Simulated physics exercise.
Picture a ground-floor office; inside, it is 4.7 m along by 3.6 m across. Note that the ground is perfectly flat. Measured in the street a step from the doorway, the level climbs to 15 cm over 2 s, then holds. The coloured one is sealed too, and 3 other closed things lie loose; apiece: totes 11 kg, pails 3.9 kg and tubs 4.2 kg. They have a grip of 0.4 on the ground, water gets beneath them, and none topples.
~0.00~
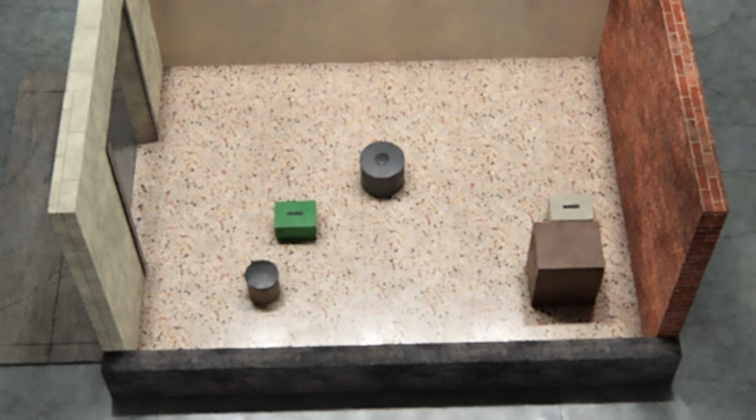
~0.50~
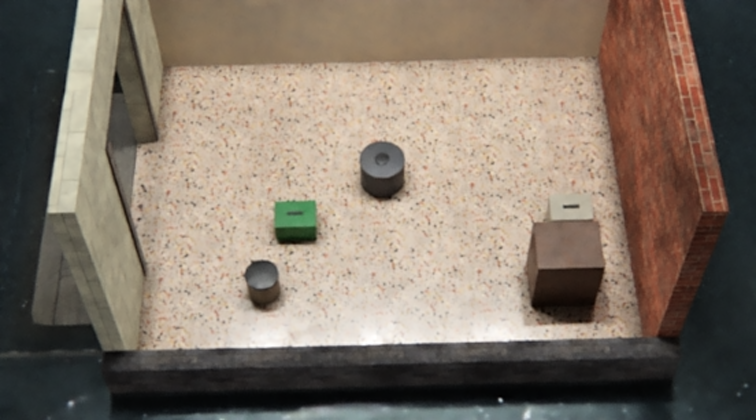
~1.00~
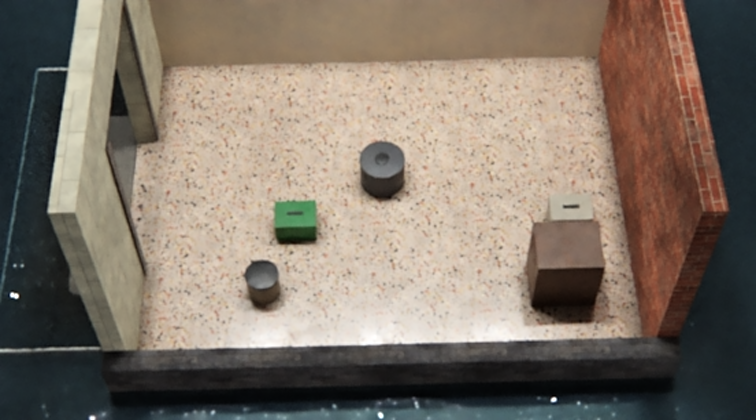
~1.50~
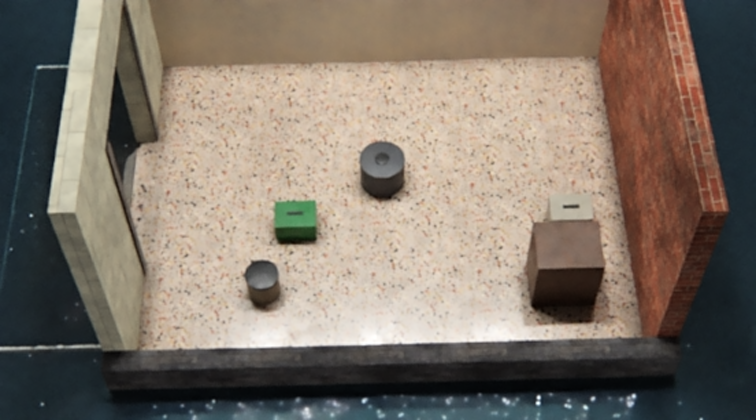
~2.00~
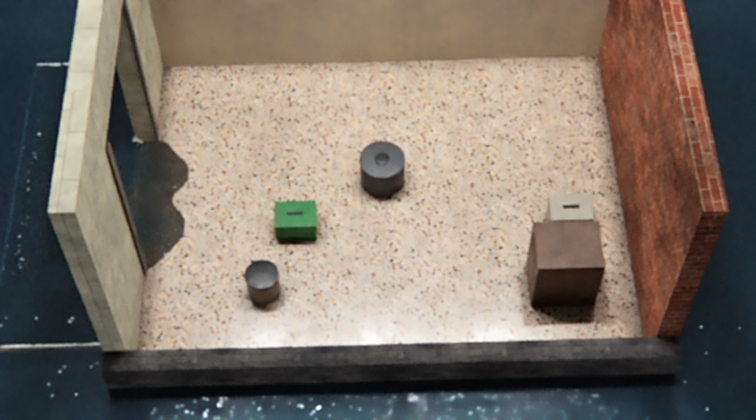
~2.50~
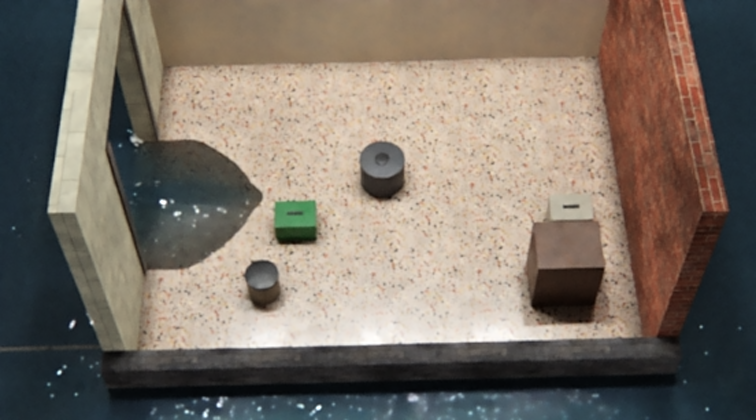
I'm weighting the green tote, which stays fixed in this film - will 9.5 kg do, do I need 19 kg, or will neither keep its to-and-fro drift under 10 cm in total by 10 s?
You need 19 kg.
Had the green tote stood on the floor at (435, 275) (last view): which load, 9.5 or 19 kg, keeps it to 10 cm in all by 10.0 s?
So both weights work.
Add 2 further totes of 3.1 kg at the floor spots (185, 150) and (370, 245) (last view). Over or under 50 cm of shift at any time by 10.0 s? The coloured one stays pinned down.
Respectively, exceeded and not exceeded.
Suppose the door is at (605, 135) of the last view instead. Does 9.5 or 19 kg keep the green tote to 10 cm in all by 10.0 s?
Result: The lesser mass is plenty.
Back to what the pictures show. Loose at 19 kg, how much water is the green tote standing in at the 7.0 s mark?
About 4 cm.
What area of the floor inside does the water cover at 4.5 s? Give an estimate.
Wet area: Approx. 11.0 m2.
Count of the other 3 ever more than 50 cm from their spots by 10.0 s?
It works out to 2.
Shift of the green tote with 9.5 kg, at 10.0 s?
50 cm.
After 3.5 s the green tote would be 14 cm from its start with 9.5 kg and 0 cm from its start with 19 kg; 5 cm of water round it then.
After 4.5 s the green tote would be 43 cm from its start with 9.5 kg and 0 cm from its start with 19 kg; 4 cm of water round it then.
After 7.0 s the green tote would be 50 cm from its start with 9.5 kg and 0 cm from its start with 19 kg; 4 cm of water round it then.
After 10.0 s the green tote would be 50 cm from its start with 9.5 kg and 0 cm from its start with 19 kg; 4 cm of water round it then.
